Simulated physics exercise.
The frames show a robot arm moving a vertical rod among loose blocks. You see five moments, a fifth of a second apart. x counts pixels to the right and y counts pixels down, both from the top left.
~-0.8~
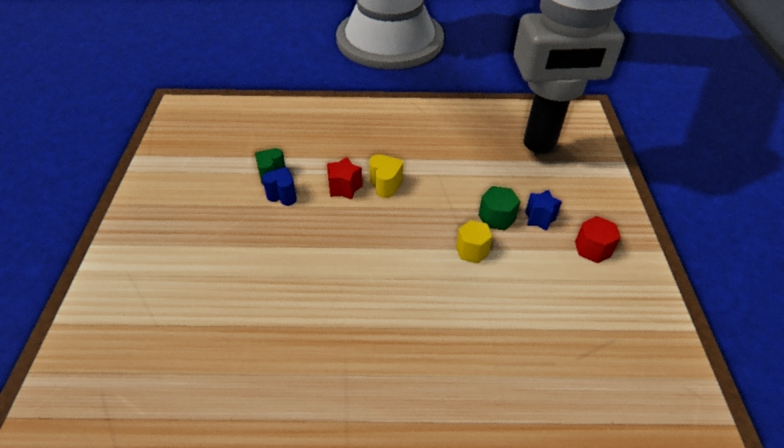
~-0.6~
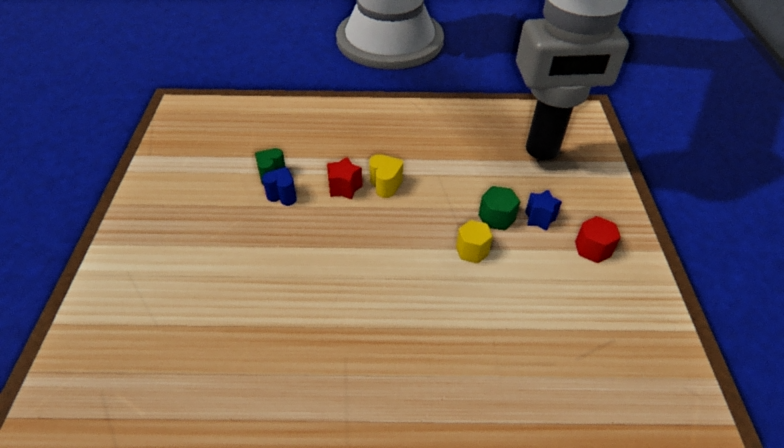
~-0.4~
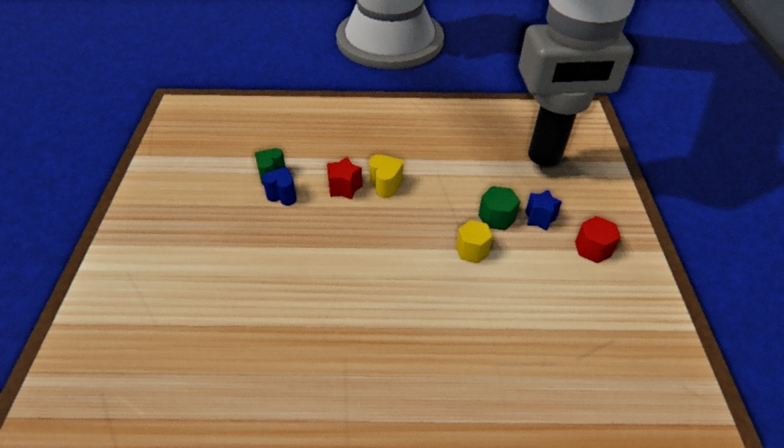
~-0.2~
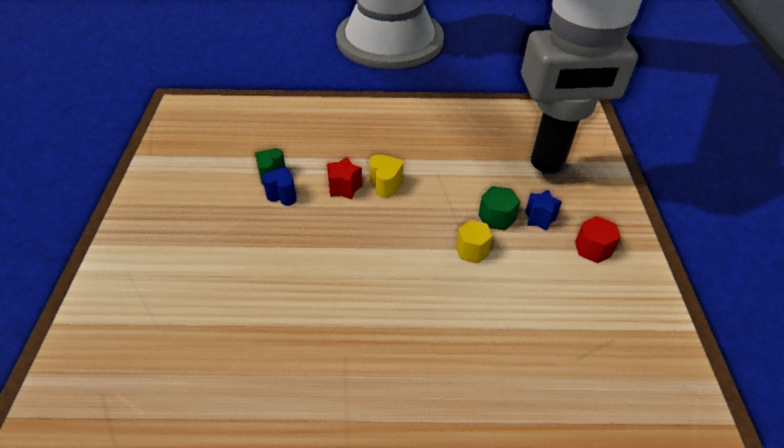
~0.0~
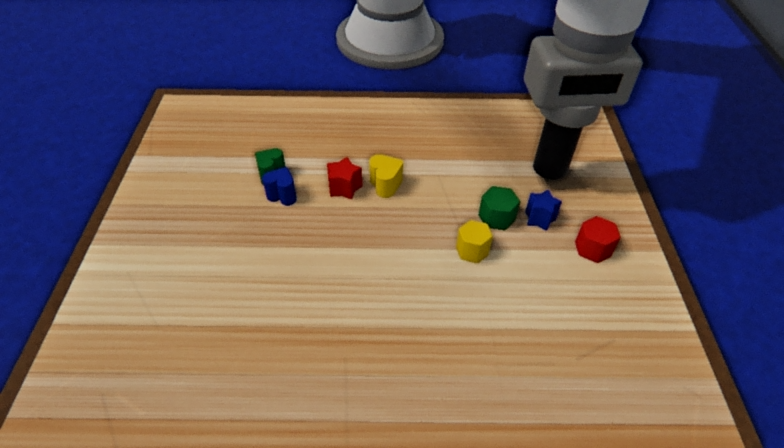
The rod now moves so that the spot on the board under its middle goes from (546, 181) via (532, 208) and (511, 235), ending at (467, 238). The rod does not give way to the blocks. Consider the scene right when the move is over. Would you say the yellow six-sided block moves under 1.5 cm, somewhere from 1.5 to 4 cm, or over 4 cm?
Displaced 1.5 to 4 cm.
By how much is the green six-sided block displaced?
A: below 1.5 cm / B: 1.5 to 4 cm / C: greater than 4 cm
My pick is C.
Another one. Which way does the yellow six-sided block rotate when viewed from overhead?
It twists anticlockwise.
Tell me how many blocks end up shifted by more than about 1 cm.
I'd say three or more blocks get shifted by more than about 1 cm.
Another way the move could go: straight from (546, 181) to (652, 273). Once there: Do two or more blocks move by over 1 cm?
In short: No.
On the path given first. One third of the way, rod (536, 196); blue star-shaped block (547, 211).
Two thirds of the way, rod (514, 222); green six-sided block (481, 204), turned 50° clockwise; blue star-shaped block (548, 230), turned 35° anticlockwise.
At the end, rod (469, 226); yellow six-sided block (450, 240), turned 45° anticlockwise; green six-sided block (452, 195), turned 90° clockwise; blue star-shaped block (548, 230), turned 35° anticlockwise; red six-sided block in place.
